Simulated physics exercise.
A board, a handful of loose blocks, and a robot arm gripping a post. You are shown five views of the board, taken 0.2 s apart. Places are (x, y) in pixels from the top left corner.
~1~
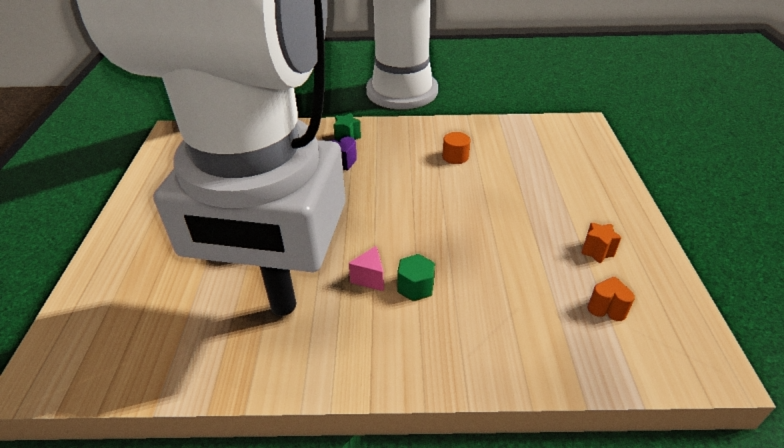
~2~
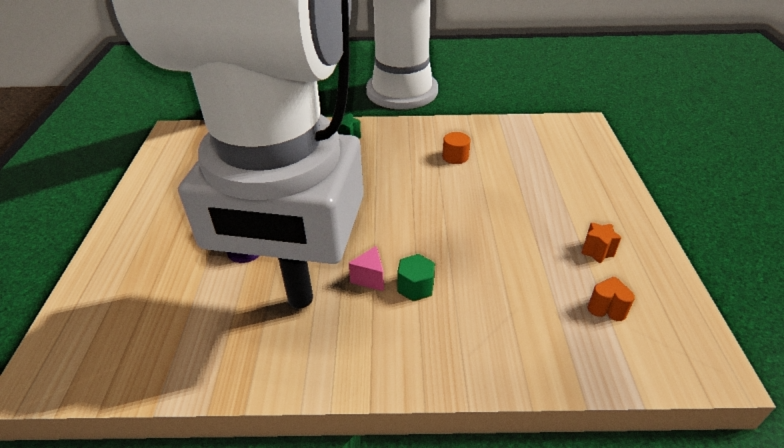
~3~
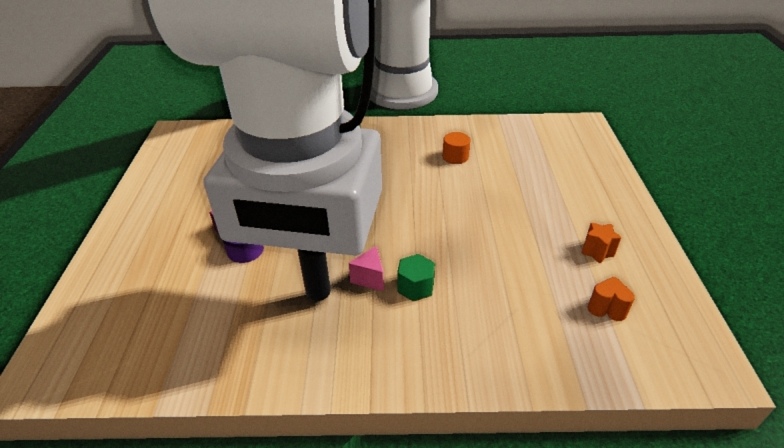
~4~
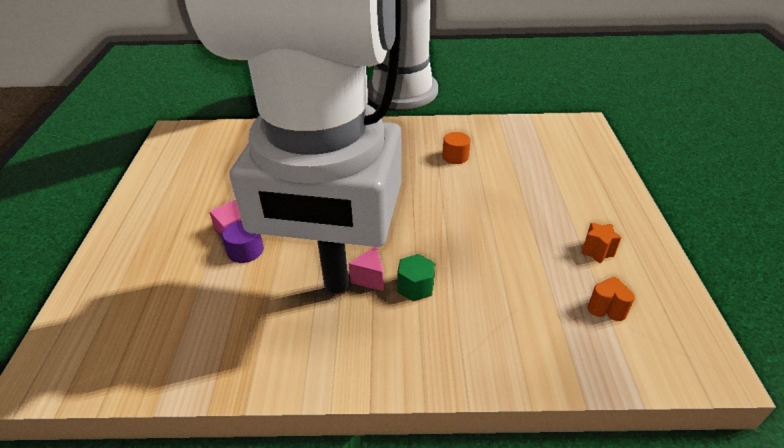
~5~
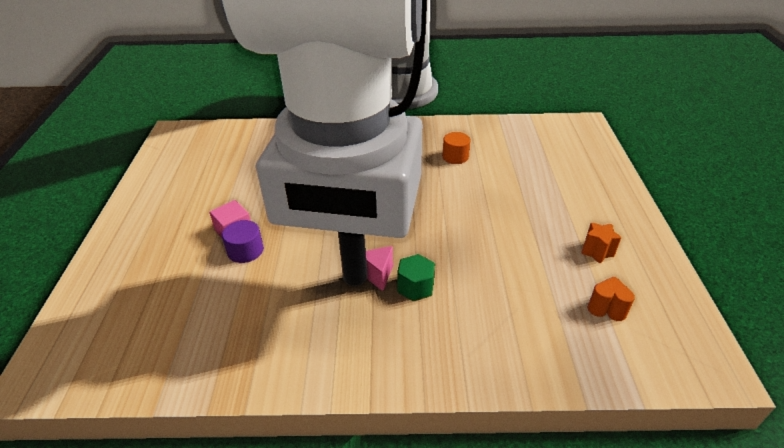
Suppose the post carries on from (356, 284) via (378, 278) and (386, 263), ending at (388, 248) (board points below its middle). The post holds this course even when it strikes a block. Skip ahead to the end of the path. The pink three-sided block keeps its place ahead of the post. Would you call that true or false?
False - the claim does not hold.
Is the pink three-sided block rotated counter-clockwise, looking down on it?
Going by the path, no.
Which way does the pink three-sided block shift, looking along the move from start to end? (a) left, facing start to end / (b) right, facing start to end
The answer is b.
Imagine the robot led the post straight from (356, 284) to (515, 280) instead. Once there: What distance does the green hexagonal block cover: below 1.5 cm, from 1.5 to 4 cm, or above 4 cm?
The answer here is over 4 cm.
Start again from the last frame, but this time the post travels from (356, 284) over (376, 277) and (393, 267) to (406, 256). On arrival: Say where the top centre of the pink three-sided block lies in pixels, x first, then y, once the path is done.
My prediction: (429, 237).
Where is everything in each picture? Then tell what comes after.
The first picture shows lower end of the post at (284, 307), tops of blocks, pink three-sided block at (369, 260), green hexagonal block at (416, 267).
The second picture shows post at (301, 300), blocks as before.
The third picture shows post at (319, 293), blocks as before.
The fourth picture shows post at (337, 286), blocks as before.
The fifth picture shows post at (355, 278), pink three-sided block at (377, 256), green hexagonal block at (416, 267).
What follows on the original path. Halfway along, post at (384, 266); pink three-sided block at (406, 245), turned 30° clockwise; green hexagonal block at (420, 267), turned 15° clockwise.
At the end, post at (388, 242); pink three-sided block at (410, 243), turned 45° clockwise; green hexagonal block at (420, 267), turned 15° clockwise.
